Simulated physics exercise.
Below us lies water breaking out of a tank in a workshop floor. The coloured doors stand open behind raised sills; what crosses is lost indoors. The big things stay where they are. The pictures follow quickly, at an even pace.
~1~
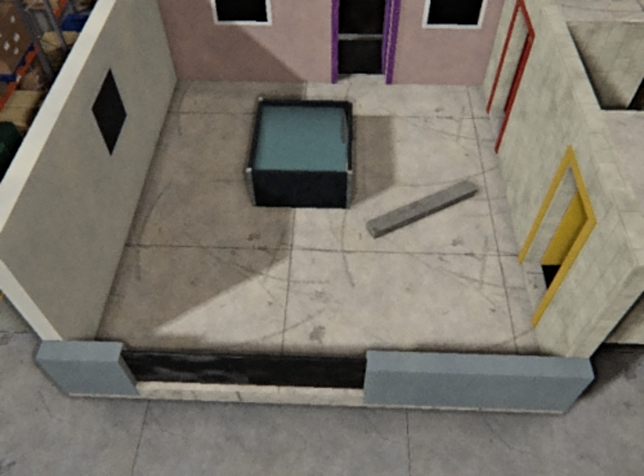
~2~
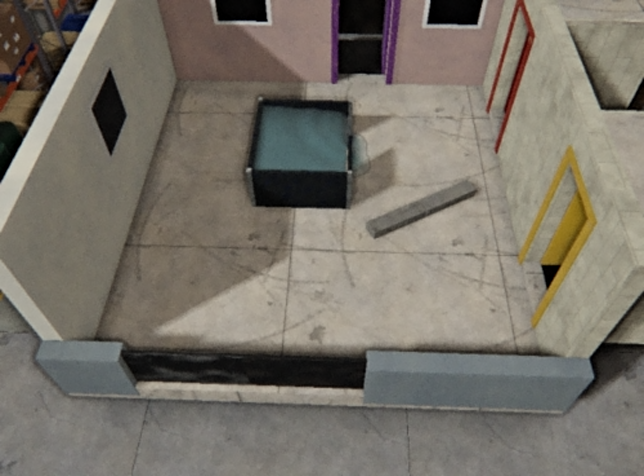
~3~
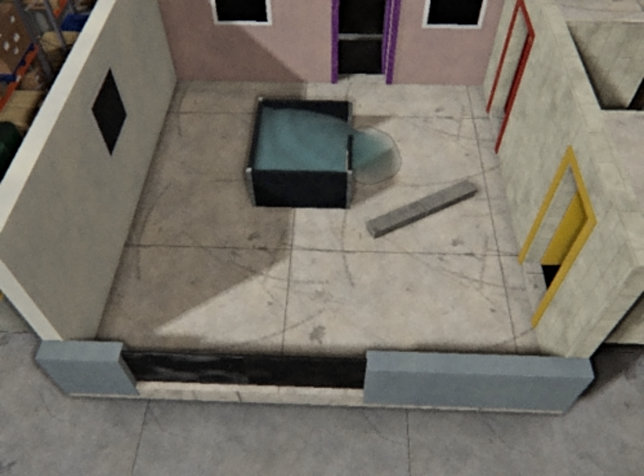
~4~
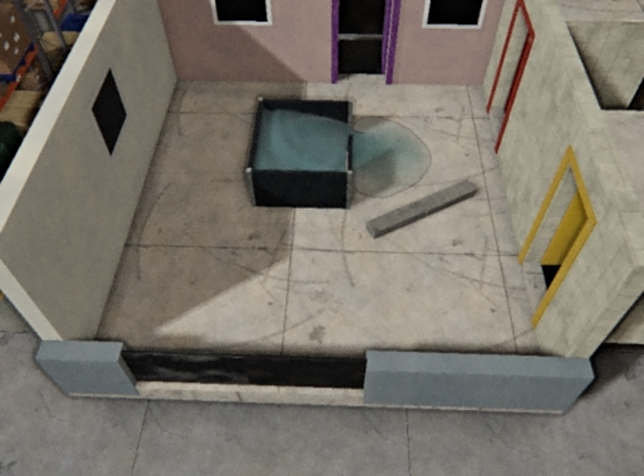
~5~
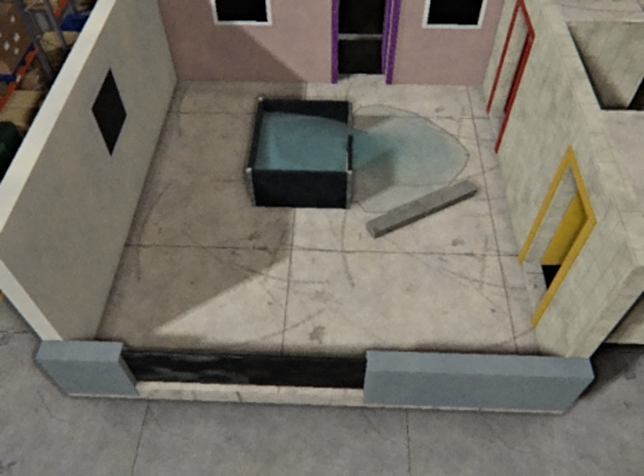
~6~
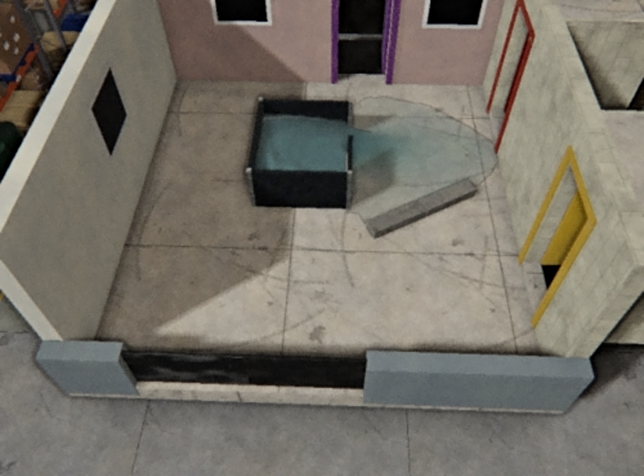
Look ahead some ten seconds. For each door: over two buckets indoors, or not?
The purple door floods; the yellow door holds within the limit; the red door floods.
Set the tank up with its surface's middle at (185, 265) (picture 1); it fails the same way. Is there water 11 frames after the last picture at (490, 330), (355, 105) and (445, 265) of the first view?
In that order: Under water, not flooded, awash.
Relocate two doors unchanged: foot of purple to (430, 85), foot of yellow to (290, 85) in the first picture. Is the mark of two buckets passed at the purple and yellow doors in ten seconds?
One by one: The purple door lets more in; the yellow door is under.
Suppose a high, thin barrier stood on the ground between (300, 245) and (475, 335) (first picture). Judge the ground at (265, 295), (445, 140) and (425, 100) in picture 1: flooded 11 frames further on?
As listed: Clear, wet, under water.
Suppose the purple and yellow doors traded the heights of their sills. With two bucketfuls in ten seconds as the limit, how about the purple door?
One by one: The purple one holds.
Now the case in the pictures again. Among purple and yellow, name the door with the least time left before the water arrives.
I say the door marked purple.
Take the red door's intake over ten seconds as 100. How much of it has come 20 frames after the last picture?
Near 95 in a hundred.
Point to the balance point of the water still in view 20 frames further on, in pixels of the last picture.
Near (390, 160).
A moment on, water covers 20 % of the floor; the purple door not reached, the yellow door not reached, the red door over two buckets in.
Next, water covers 25 % of the floor; the purple door under two buckets in, the yellow door wet at the sill, nothing in, the red door over two buckets in.
Then, water covers 40 % of the floor; the purple door under two buckets in, the yellow door wet at the sill, nothing in, the red door far over two buckets in.
Later, water covers 65 % of the floor; the purple door over two buckets in, the yellow door wet at the sill, nothing in, the red door far over two buckets in.
In the end, water covers 90 % of the floor; the purple door over two buckets in, the yellow door wet at the sill, nothing in, the red door far over two buckets in.
